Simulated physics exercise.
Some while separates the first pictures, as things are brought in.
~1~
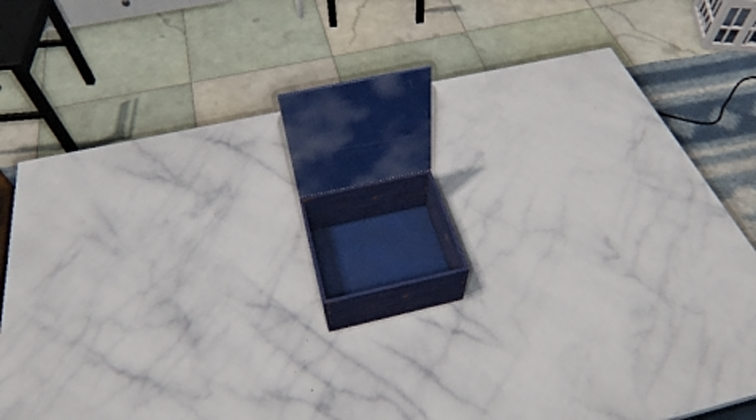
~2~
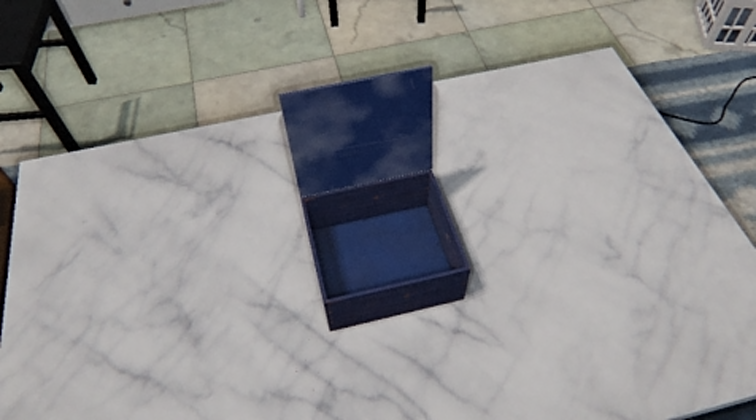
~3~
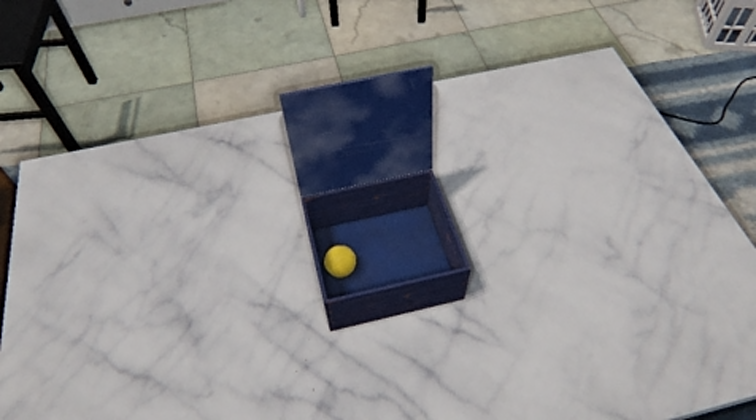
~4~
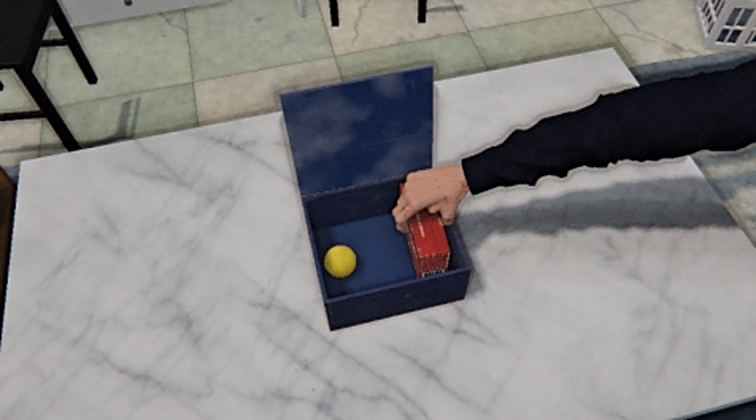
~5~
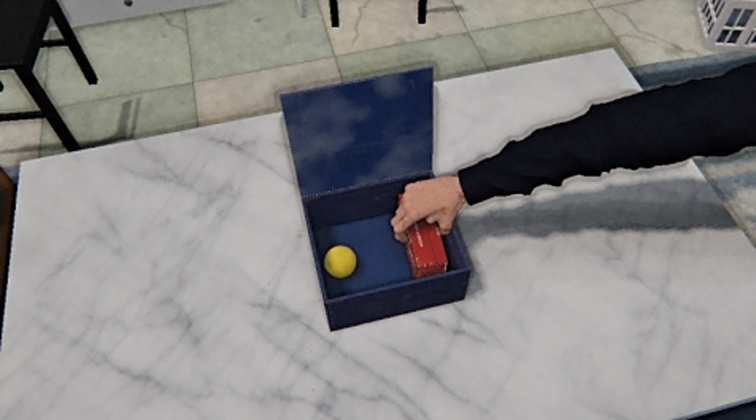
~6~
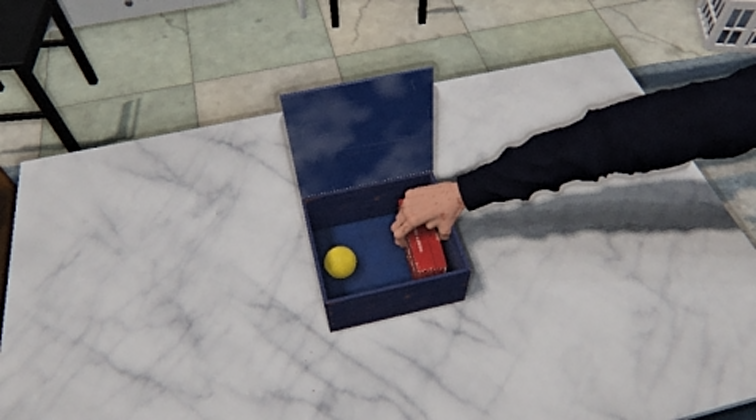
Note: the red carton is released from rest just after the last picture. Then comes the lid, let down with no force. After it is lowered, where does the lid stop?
It stops flat on the box.
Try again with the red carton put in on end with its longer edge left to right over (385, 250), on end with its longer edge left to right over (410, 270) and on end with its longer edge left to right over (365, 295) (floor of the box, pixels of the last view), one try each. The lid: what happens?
Well, first time it won't go down, second time it won't go down, and third time it won't go down.
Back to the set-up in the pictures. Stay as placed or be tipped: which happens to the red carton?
Observation: The red carton keeps the set orientation.
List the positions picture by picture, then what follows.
In the first frame, the last thing is not in view yet.
In the second frame, the last thing is not in view yet.
In the third frame, the last thing is not in view yet; yellow lemon (340, 261).
In the fourth frame, on its way; red carton (424, 229); yellow lemon (340, 261).
In the fifth frame, on its way; red carton (421, 238); yellow lemon (340, 262).
In the sixth frame, in place under the hand; red carton (421, 243); yellow lemon (340, 262).
Then, 1.40 s after the last picture, lid 81° above the rim.
Then, 1.80 s after the last picture, lid 37° above the rim.
Then, 1.90 s after the last picture, lid 19° above the rim.
At rest, lid shut; both in place. Seen from the same camera at the end, red carton near (421, 244).
